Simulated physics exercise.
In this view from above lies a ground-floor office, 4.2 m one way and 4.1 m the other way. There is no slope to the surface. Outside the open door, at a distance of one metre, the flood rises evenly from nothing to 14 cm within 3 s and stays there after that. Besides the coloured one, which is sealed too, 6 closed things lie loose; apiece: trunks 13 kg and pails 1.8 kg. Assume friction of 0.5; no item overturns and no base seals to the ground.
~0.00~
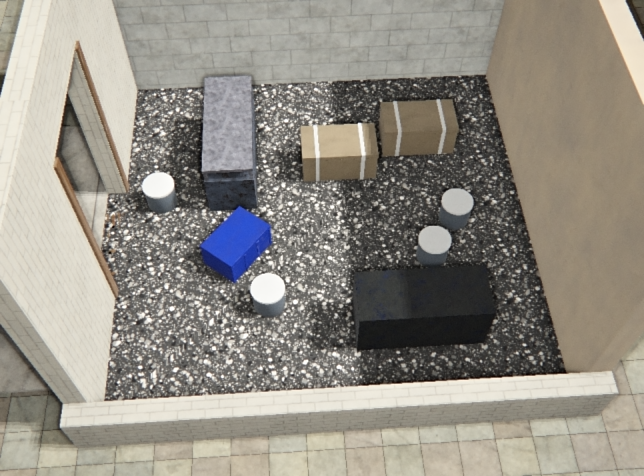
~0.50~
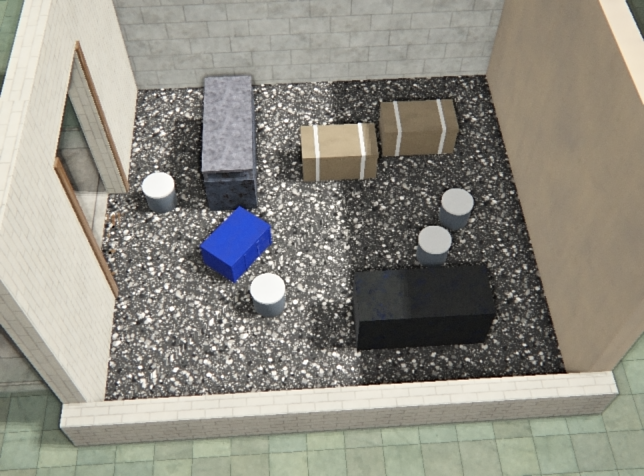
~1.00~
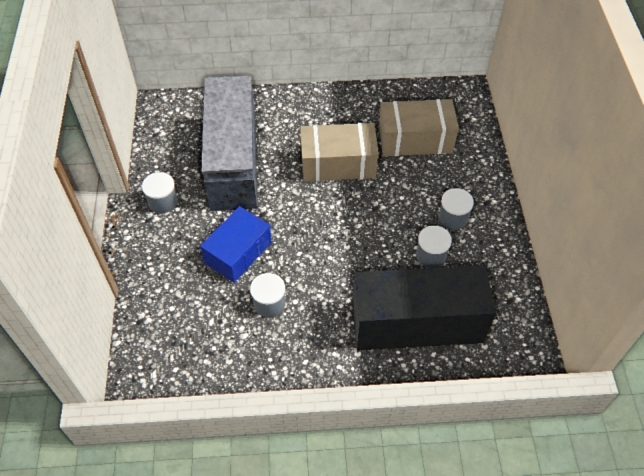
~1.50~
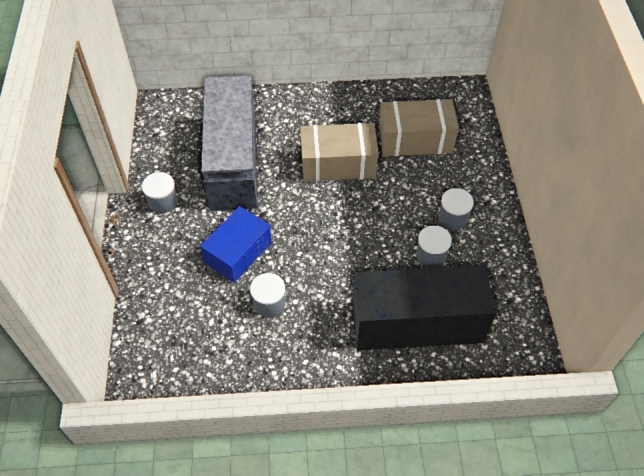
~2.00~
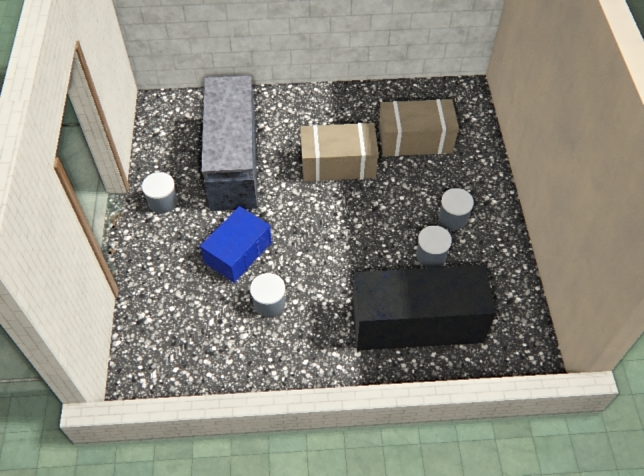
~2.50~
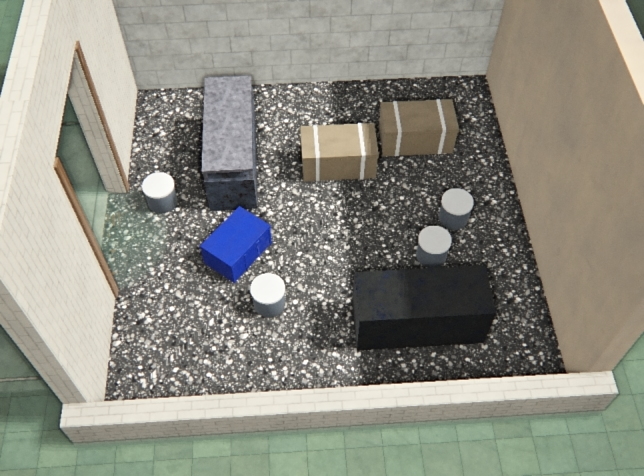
Greenish water covering the paving outside a walled room, then spreading thinly through the left doorway while the blue box stays still.
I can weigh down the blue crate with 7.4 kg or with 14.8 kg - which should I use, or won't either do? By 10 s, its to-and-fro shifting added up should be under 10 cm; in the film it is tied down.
Go with neither; both fall short.
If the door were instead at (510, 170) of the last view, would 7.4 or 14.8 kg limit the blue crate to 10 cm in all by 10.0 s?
Under that change the large mass is required.
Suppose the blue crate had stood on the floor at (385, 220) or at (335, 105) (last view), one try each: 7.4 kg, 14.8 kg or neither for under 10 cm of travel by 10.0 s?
Well, first only the heavy mass succeeds, and next the light mass is sufficient.
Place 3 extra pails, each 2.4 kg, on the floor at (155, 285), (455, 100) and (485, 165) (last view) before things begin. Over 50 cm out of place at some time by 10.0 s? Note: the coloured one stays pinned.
First: Beyond the limit; second: Inside the limit; third: Inside the limit.
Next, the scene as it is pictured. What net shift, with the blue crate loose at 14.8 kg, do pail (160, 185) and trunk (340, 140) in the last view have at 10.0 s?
The first is 30 cm from its start, the second 20 cm.
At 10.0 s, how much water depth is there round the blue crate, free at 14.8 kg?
Depth: Approx. 4 cm.
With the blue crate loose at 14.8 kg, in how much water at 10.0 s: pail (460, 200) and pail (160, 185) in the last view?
Roughly 4 and 6 cm.
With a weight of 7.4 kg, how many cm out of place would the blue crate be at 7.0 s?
Displacement near 150 cm.
After 3.5 s the blue crate would be 9 cm from its start with 7.4 kg and 1 cm from its start with 14.8 kg; 4 cm of water round it then.
After 4.5 s the blue crate would be 62 cm from its start with 7.4 kg and 37 cm from its start with 14.8 kg; 4 cm of water round it then.
After 7.0 s the blue crate would be 161 cm from its start with 7.4 kg and 92 cm from its start with 14.8 kg; 3 cm of water round it then.
After 10.0 s the blue crate would be 274 cm from its start with 7.4 kg and 96 cm from its start with 14.8 kg; 4 cm of water round it then.
